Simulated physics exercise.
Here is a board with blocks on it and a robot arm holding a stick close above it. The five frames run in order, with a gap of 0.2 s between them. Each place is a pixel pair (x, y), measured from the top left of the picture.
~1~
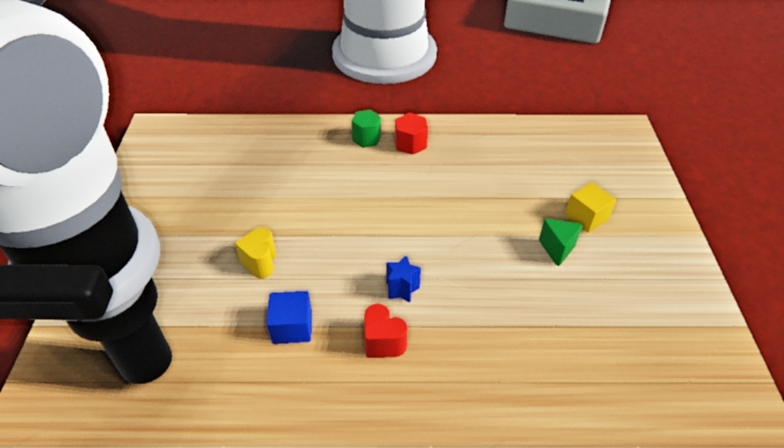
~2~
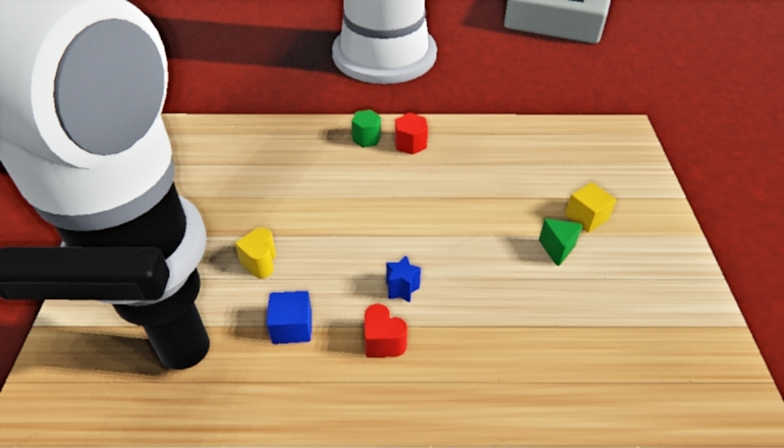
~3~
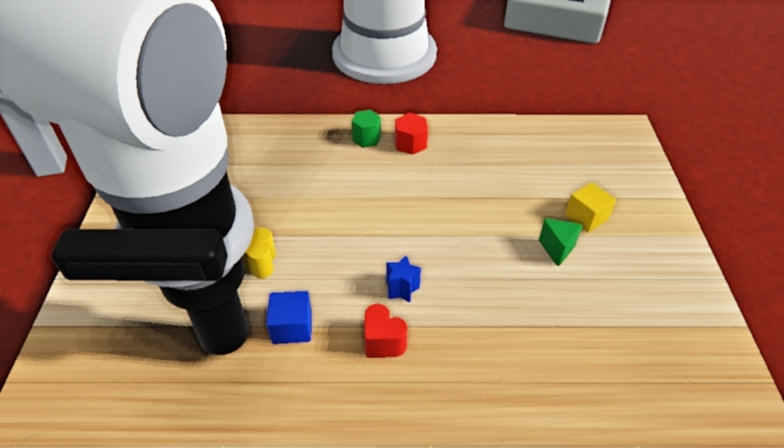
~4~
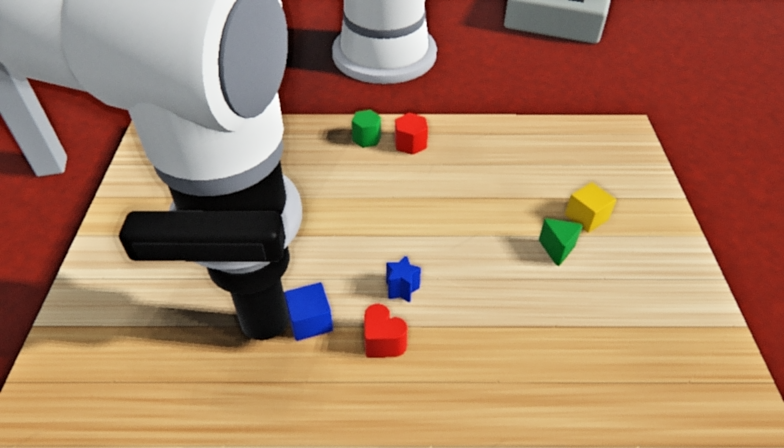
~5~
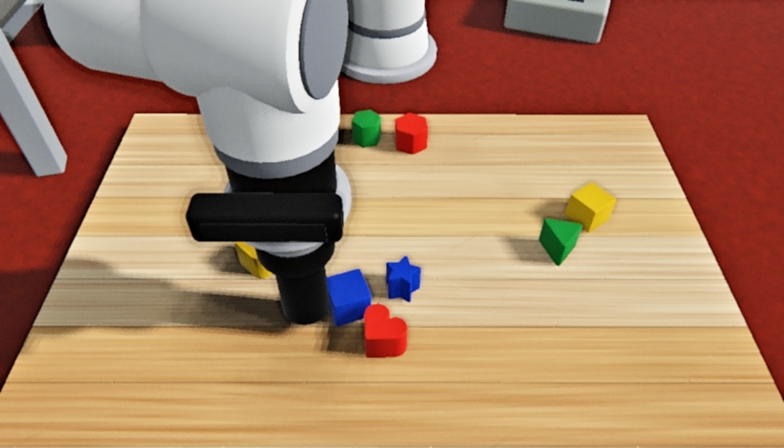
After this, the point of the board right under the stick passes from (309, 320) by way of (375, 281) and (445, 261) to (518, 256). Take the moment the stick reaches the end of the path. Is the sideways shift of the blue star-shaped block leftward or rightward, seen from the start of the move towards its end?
The answer is right.
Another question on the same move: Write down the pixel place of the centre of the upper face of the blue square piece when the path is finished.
Near (560, 254).
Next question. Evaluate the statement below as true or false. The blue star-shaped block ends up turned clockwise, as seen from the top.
The statement is true.
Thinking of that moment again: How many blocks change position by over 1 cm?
Two.
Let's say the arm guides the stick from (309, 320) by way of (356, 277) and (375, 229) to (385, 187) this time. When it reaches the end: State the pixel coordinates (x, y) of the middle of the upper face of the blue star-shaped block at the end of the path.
Answer: (433, 266).
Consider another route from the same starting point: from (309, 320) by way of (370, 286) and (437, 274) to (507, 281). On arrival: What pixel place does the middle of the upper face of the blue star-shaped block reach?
The blue star-shaped block ends near (569, 232).
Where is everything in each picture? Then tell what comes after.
In the first picture, tip of the stick (147, 362), middles of tops, blue square piece (288, 307), blue star-shaped block (403, 269), green triangular piece (564, 229).
In the second picture, stick (185, 349), nothing pushed.
In the third picture, stick (225, 335), nothing pushed.
In the fourth picture, stick (265, 321), blue square piece (307, 301).
In the fifth picture, stick (306, 306), blue square piece (347, 287), blue star-shaped block (403, 269), green triangular piece (564, 229).
On the path given first. One third of the way, stick (375, 267); blue square piece (417, 258), turned 30° clockwise; blue star-shaped block (452, 259), turned 15° clockwise.
Two thirds of the way, stick (446, 247); blue square piece (489, 246), turned 45° clockwise; blue star-shaped block (521, 258), turned 30° clockwise.
At the end, stick (521, 242); blue square piece (560, 254), turned 65° clockwise; blue star-shaped block (586, 276), turned 55° clockwise; green triangular piece unmoved.
